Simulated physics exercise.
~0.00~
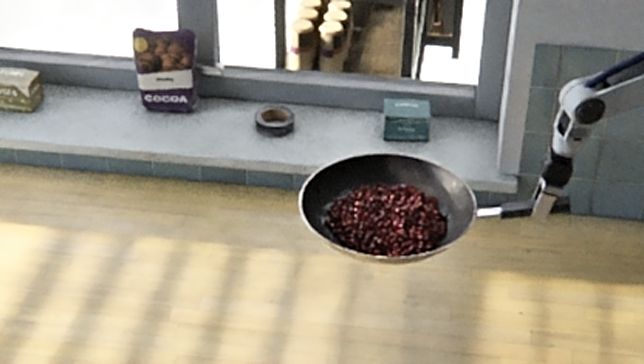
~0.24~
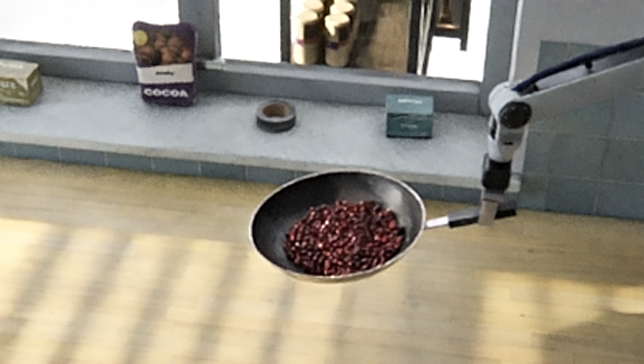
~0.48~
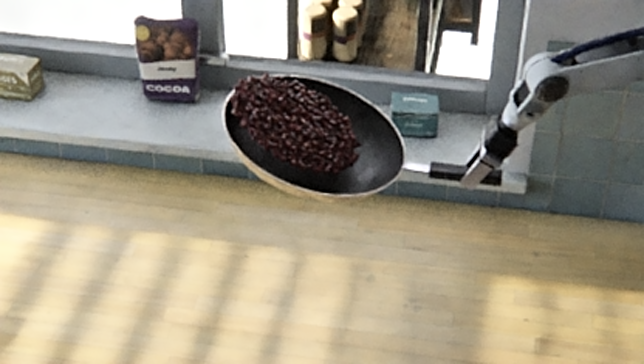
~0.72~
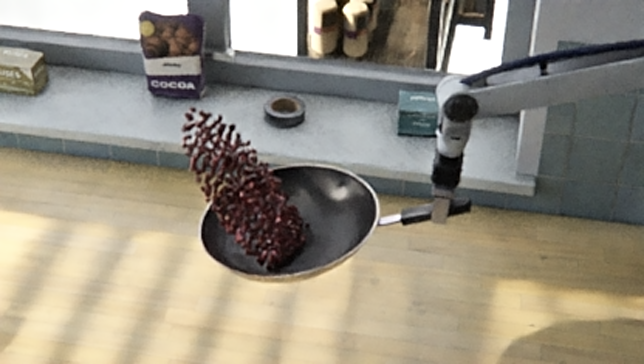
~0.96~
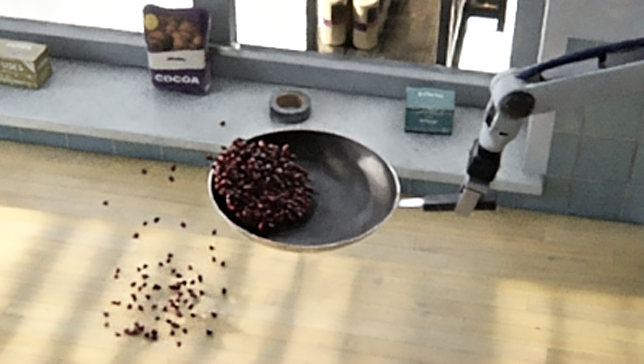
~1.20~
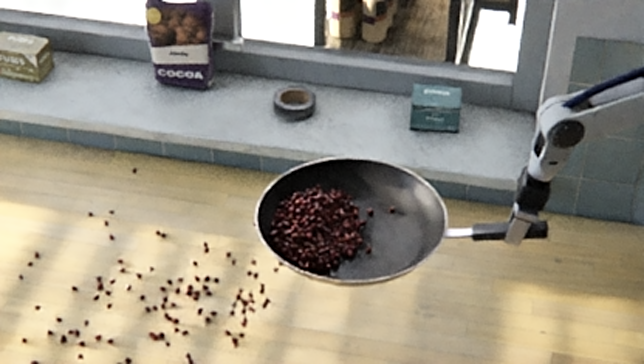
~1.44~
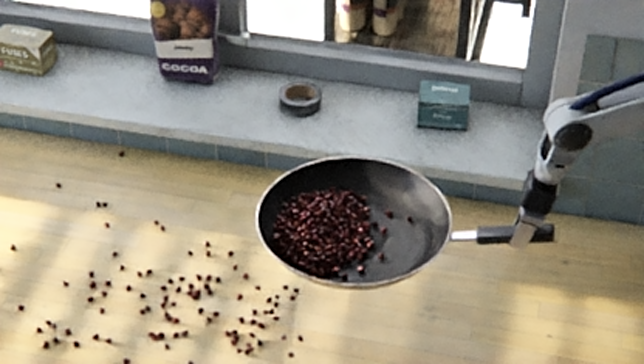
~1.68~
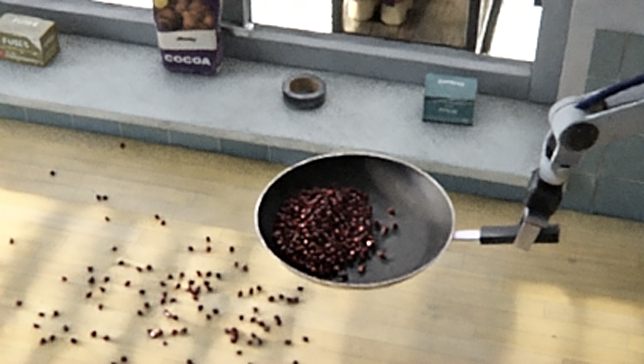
At first, a robot arm holds a black frying pan heaped with dark red beans above a wooden table, near a windowsill with a cocoa packet, a roll of tape and two small boxes. The arm moves the pan left, then lifts and tilts it, and the beans slide toward its far left side. As the pan drops, the beans rise over the left rim in a tall clump. Many fall back into the pan, while others spill past the rim and scatter across the table. Finally, the arm shifts right and holds the pan still, with most beans inside and many strewn at left.
